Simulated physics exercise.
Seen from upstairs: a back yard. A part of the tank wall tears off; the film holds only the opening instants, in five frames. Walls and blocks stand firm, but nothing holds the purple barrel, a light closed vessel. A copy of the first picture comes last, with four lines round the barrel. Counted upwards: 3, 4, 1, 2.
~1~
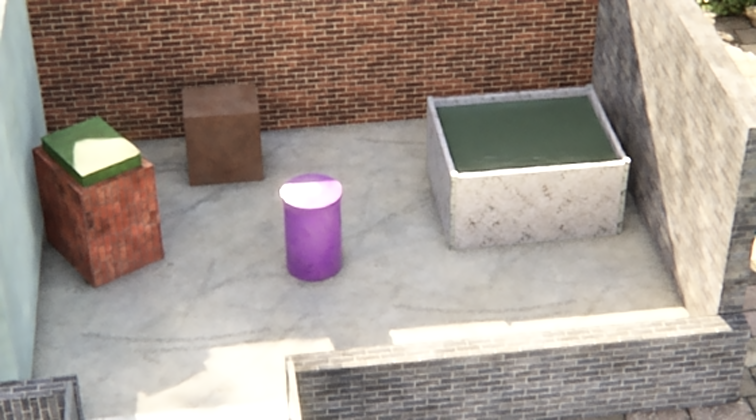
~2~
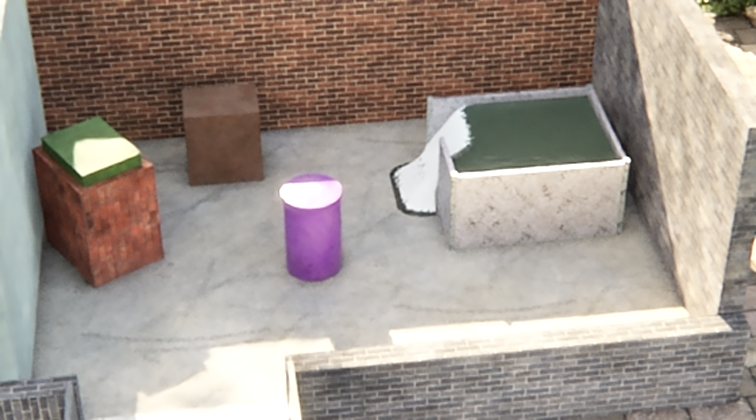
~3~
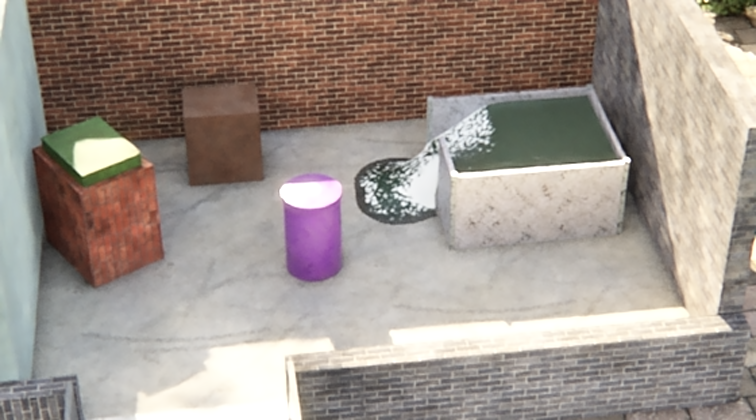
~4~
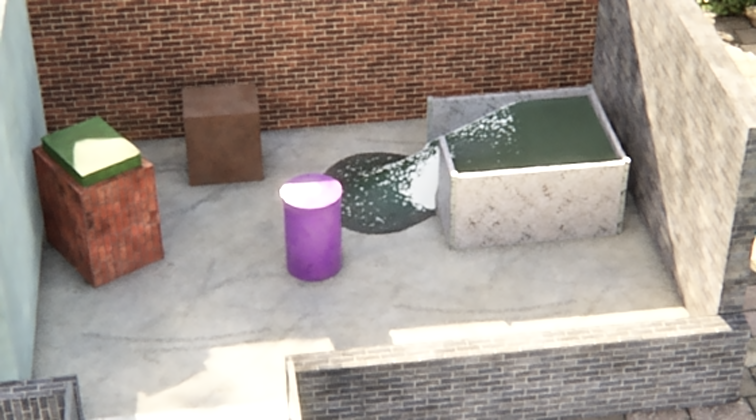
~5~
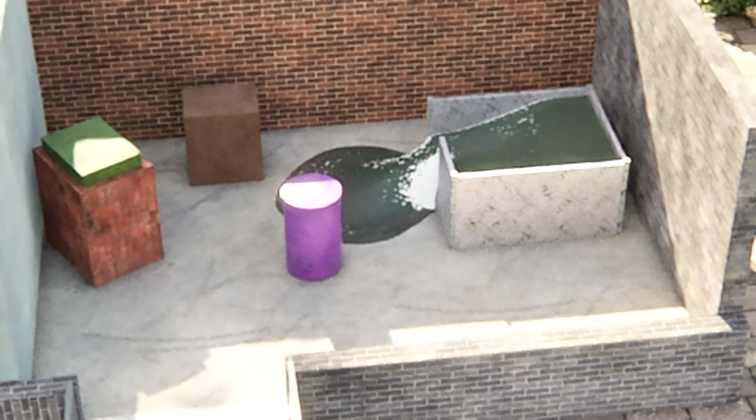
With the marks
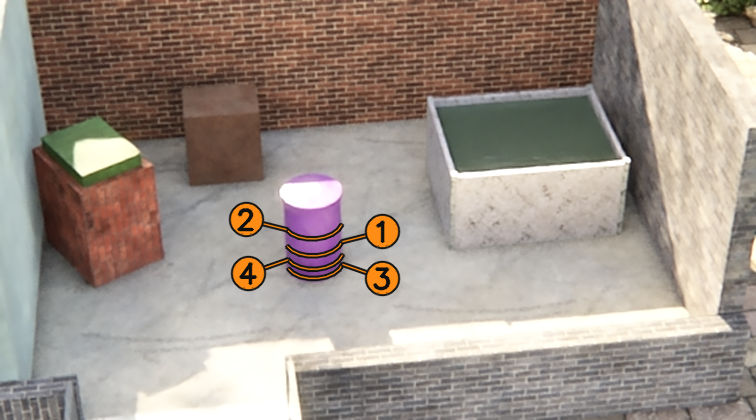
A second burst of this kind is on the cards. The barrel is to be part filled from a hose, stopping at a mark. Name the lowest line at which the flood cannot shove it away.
I would pick mark 4.
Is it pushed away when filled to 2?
No, not at all.
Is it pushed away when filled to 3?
Yes, that goes wrong.
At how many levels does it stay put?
Three of them.
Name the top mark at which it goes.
3 it is.
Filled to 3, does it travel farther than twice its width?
No, it does not.
On the marked copy, 1 at (316, 255); 2 at (316, 238); 3 at (317, 278); 4 at (317, 269); from the bottom up 3, 4, 1, 2.
Choosing 1, it does not move.
Choosing 2, it does not move.
Choosing 3, it is pushed about its own width away.
Choosing 4, it does not move.
